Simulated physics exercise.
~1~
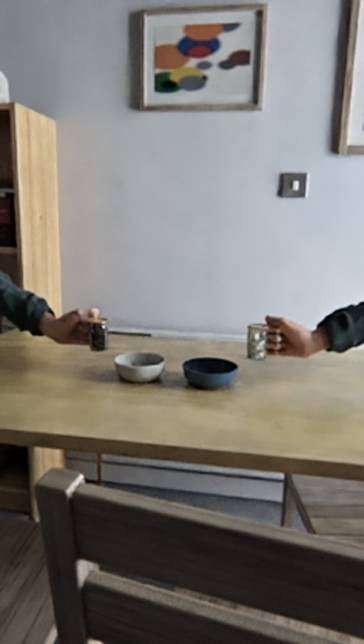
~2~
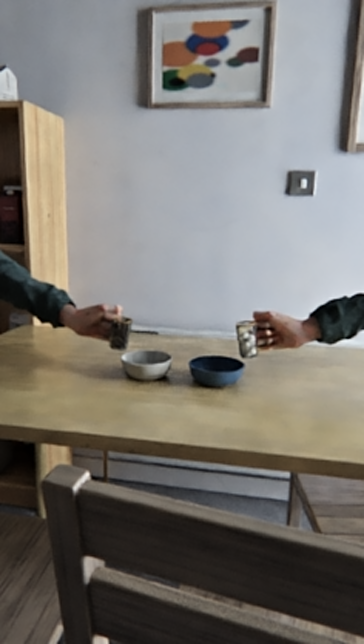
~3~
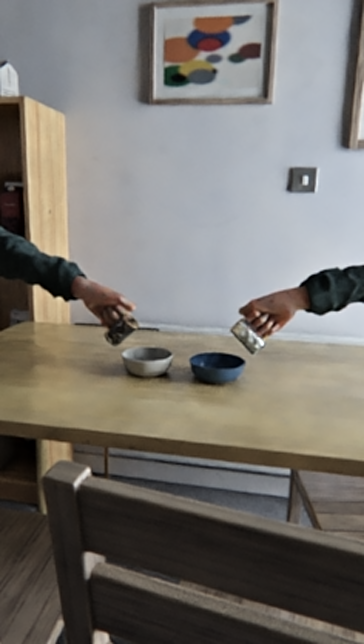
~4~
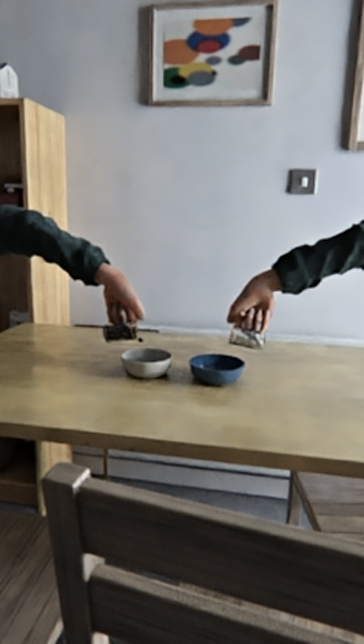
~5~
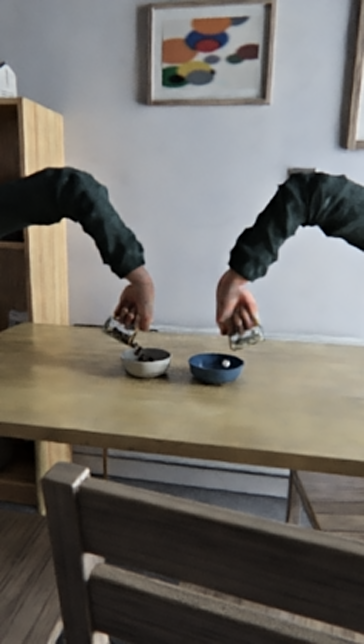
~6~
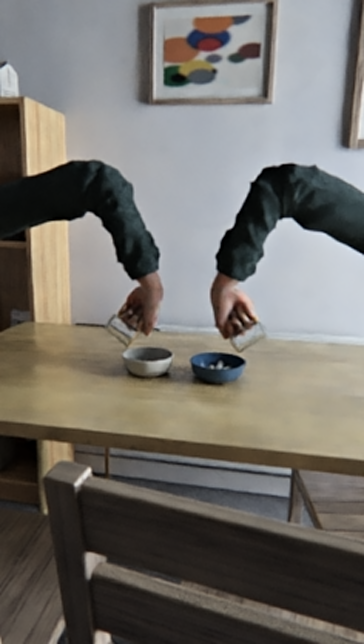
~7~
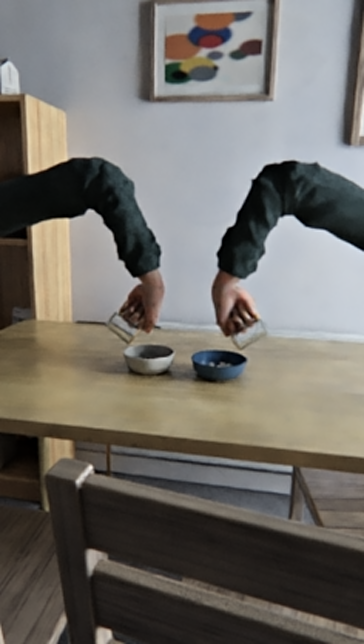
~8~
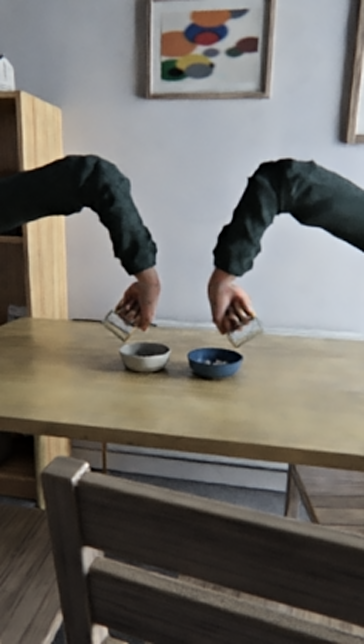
Two hands in dark green sleeves brought small cups of little pieces in over a pale bowl on the left and a blue bowl on the right, then tipped them until everything had dropped into the bowls, leaving both cups empty and upturned.
